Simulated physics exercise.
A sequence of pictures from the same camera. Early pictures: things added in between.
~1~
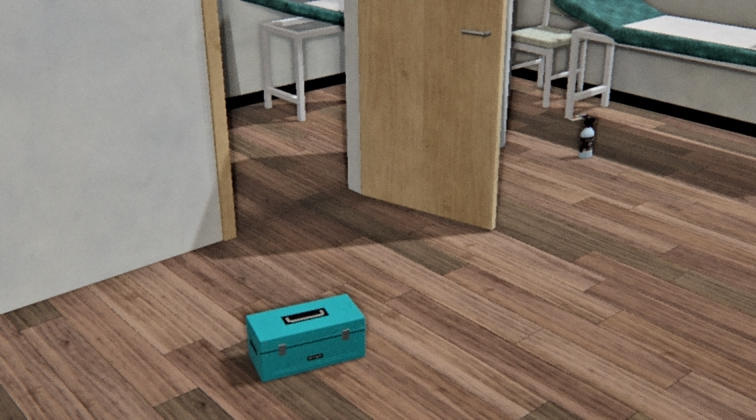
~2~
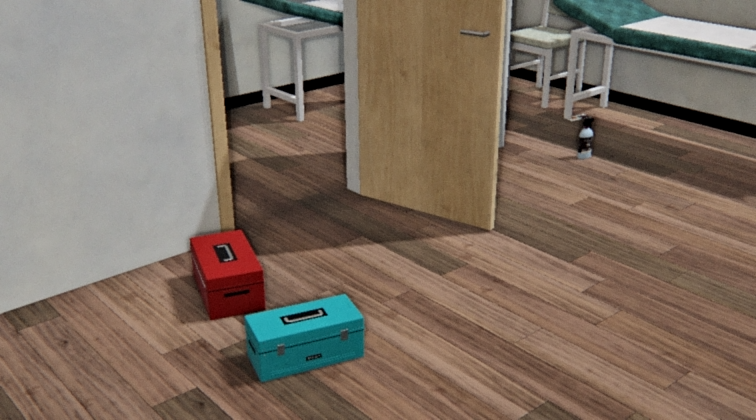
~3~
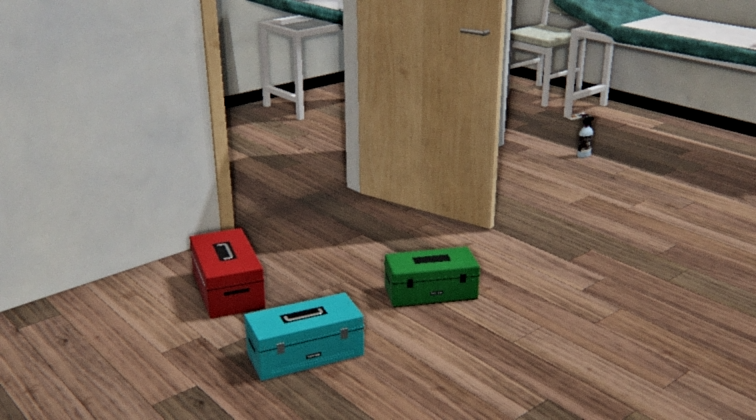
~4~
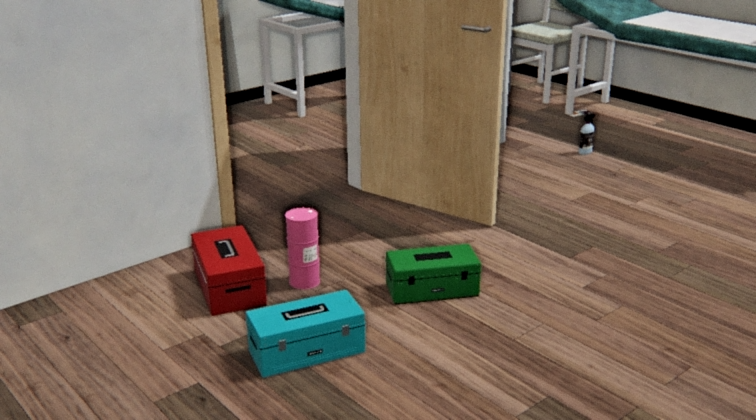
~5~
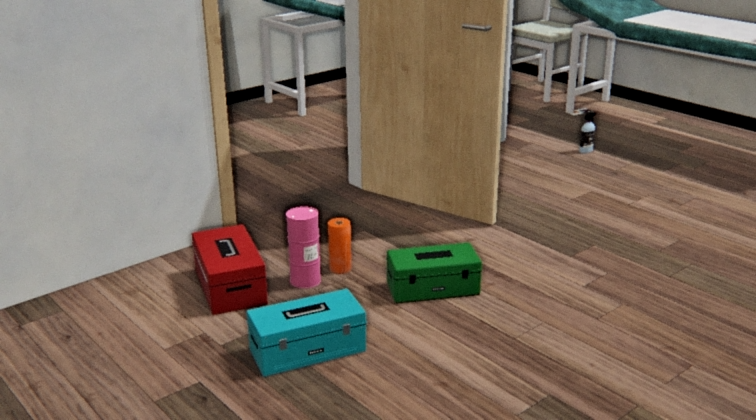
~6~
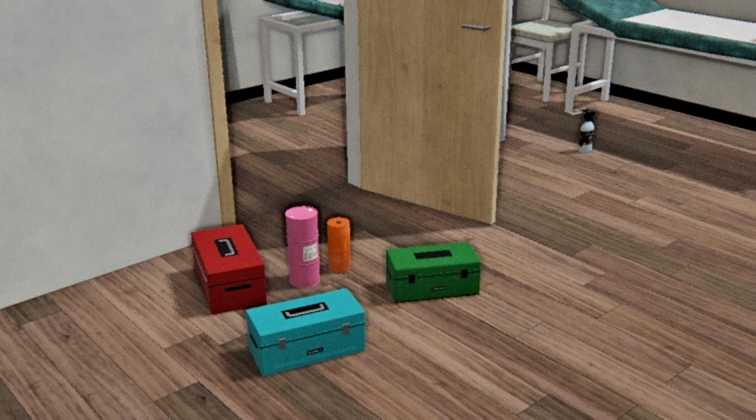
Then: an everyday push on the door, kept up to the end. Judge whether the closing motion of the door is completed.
Judgement: The motion is completed.
Then, 0.60 s after the last picture, door at 86°.
Then, 1.00 s after the last picture, door at 57°.
Then, 1.30 s after the last picture, door at 32°.
Then, 1.60 s after the last picture, door at 6°.
At rest, door at 0°; all 5 in place. Seen from the same camera at the end, orange roll near (339, 246).
